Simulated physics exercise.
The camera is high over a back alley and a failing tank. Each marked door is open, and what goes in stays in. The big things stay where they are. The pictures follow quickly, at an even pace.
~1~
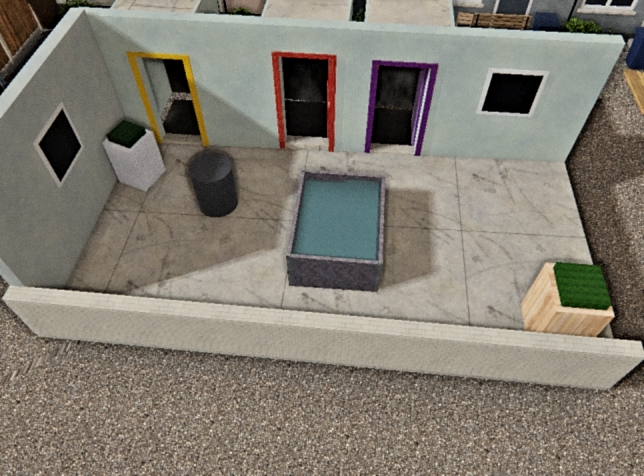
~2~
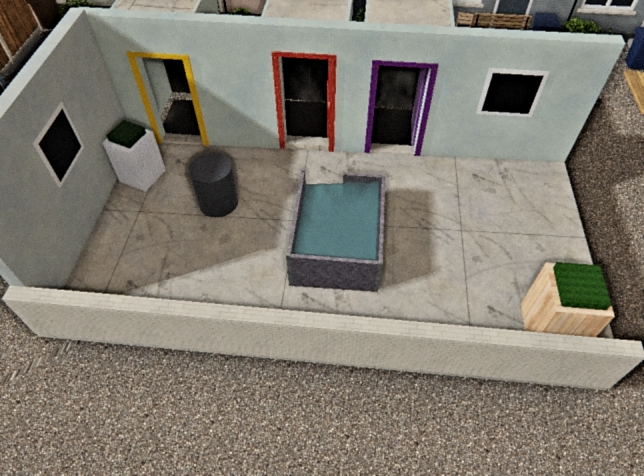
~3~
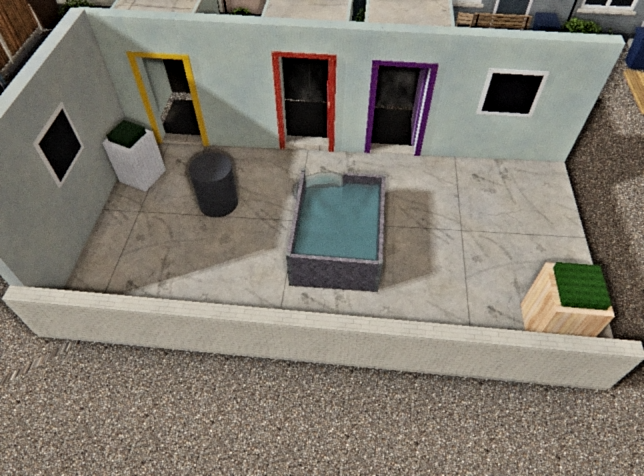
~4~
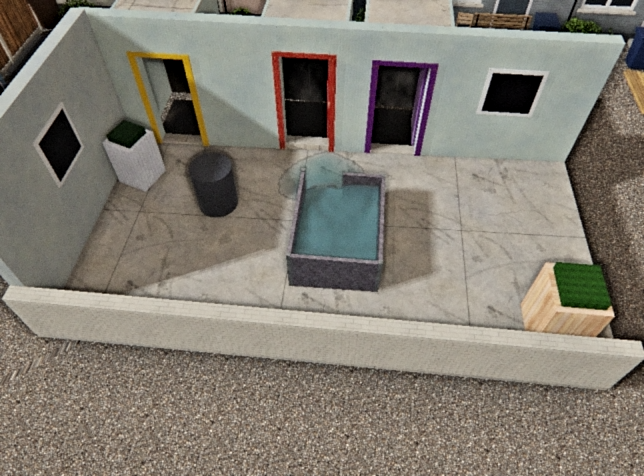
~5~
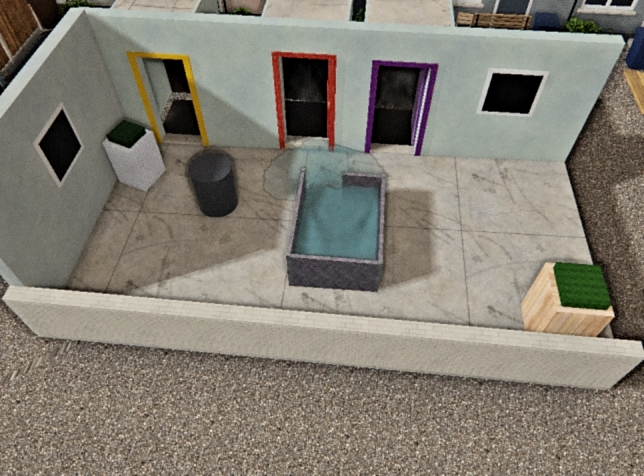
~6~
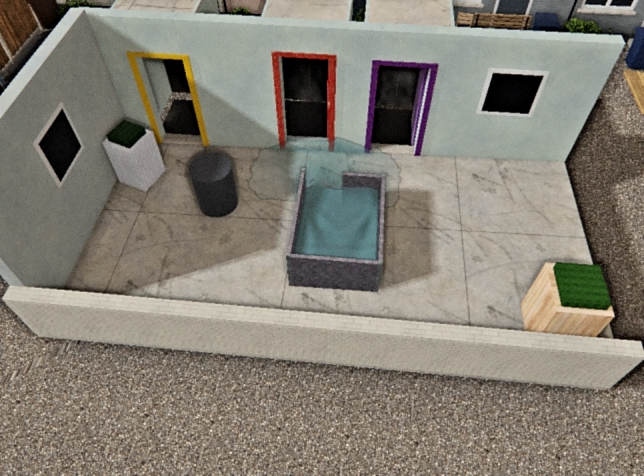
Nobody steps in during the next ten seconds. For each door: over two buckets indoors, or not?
One by one: The yellow door lets in a lot; the purple door lets in a lot; the red door lets in a lot.
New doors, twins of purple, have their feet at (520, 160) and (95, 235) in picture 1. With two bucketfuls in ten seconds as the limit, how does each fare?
As listed: Stays under, passes that mark.
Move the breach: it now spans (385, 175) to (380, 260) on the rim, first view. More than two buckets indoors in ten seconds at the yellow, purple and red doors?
My reading: The yellow door stays under, the purple door lets less in, the red door holds.
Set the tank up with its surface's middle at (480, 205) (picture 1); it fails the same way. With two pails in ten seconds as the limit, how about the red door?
Then: Red door lets less in.
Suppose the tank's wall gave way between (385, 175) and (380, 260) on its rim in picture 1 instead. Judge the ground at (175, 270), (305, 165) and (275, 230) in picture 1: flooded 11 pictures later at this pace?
In that order: Free of water, free of water, dry.
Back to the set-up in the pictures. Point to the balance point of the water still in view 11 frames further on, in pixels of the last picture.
Close to (318, 207).
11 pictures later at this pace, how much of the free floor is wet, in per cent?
About 25 per cent.
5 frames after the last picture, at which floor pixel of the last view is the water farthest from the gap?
Around (176, 147).
A moment on, water covers 15 % of the floor; the yellow door wet at the sill, nothing in, the purple door under two buckets in, the red door over two buckets in.
Next, water covers 25 % of the floor; the yellow door wet at the sill, nothing in, the purple door over two buckets in, the red door far over two buckets in.
Then, water covers 45 % of the floor; the yellow door wet at the sill, nothing in, the purple door over two buckets in, the red door far over two buckets in.
Later, water covers 65 % of the floor; the yellow door over two buckets in, the purple door over two buckets in, the red door far over two buckets in.
In the end, water covers 80 % of the floor; the yellow door far over two buckets in, the purple door over two buckets in, the red door far over two buckets in.
